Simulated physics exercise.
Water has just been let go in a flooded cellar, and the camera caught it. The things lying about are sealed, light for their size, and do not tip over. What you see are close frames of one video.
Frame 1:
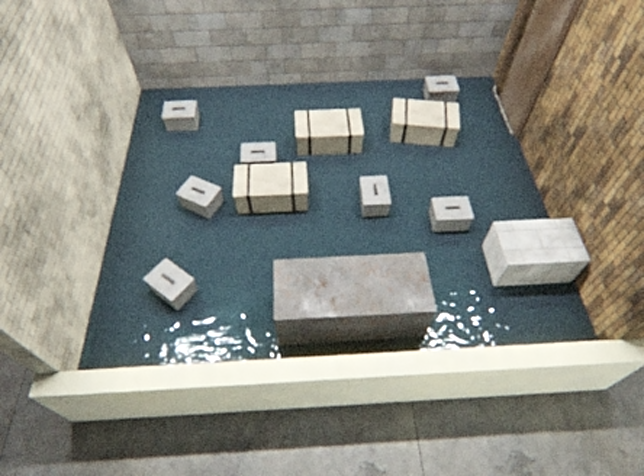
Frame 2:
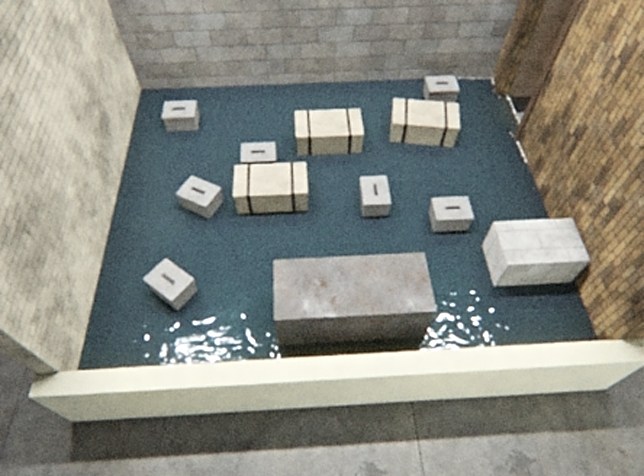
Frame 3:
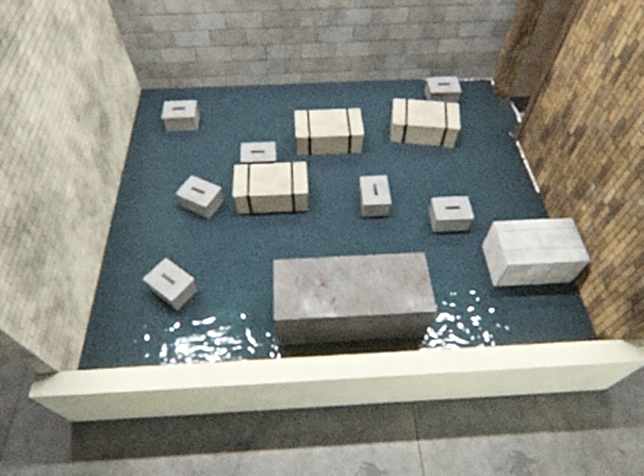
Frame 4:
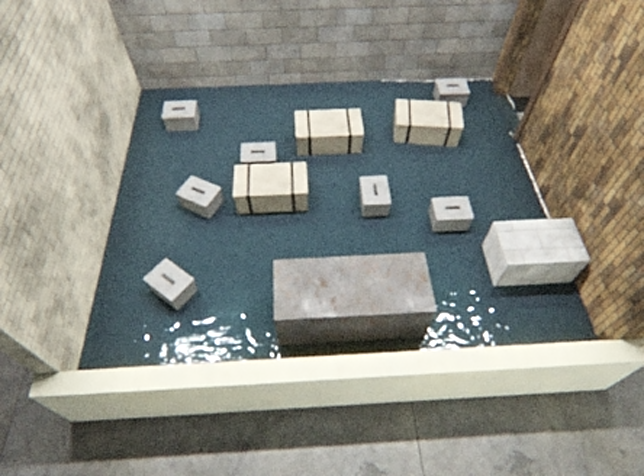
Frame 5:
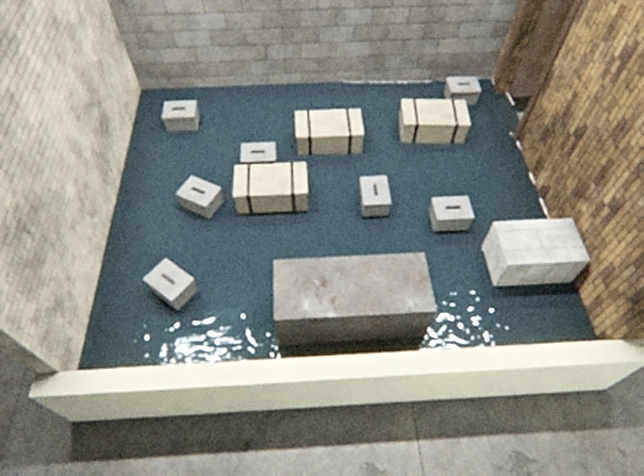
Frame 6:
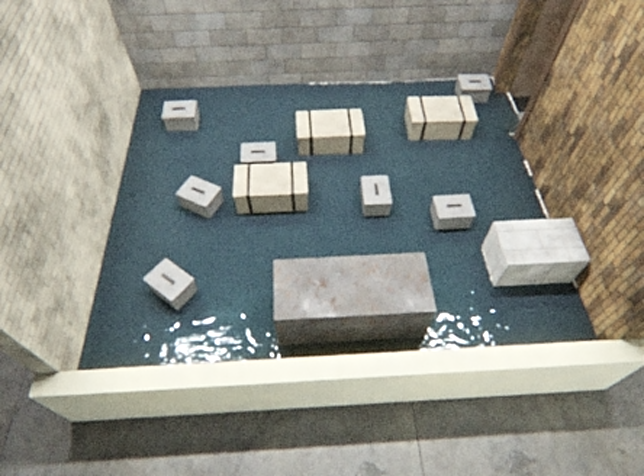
A small grey tote drifts right along the back wall, then a cream trunk follows.
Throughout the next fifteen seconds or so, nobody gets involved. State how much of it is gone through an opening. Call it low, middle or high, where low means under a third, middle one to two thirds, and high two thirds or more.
Middle.
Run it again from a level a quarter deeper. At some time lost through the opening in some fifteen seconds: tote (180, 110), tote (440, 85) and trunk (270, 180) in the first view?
Listed as asked: Held inside, ends up outside, held inside.
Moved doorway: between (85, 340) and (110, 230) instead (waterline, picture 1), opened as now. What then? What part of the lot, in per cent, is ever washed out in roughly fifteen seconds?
About 50 %.
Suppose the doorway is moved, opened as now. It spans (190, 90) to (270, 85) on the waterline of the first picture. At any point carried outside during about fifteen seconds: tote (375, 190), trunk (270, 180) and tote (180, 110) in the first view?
Remains, escapes, escapes.
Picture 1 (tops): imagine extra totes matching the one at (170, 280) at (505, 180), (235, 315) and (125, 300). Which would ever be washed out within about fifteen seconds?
First copy escapes, second copy doesn't escape, third copy doesn't escape.
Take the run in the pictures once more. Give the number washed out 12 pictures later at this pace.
The answer here is 2.
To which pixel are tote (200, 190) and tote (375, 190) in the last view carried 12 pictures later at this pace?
Estimated: (225, 178); (432, 159).
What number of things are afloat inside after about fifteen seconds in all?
I make it 5 of them.
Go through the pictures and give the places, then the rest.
In the first frame, a tote at (442, 83), afloat; a trunk at (426, 113) floats; 0 of 10 have shifted.
In the second frame, a tote at (442, 83), afloat; a trunk at (426, 113), afloat; 0 of 10 have shifted.
In the third frame, a tote at (444, 84) floats; a trunk at (426, 113), afloat; 0 of 10 have shifted.
In the fourth frame, a tote at (453, 86) floats, close to its start; a trunk at (429, 113), afloat, close to its start; 1 of 10 have shifted.
In the fifth frame, a tote at (464, 84) floats, close to its start; a trunk at (435, 112) floats, close to its start; 2 of 10 have shifted.
In the sixth frame, a tote at (475, 82), afloat, a stride from its start; a trunk at (442, 109) floats, close to its start; 2 of 10 have shifted.
A moment on, 0 of 10 are out; 10 afloat.
Next, 2 of 10 are out; 8 afloat.
Later, 3 of 10 are out; 7 afloat.
In the end, 5 of 10 are out; 5 afloat.
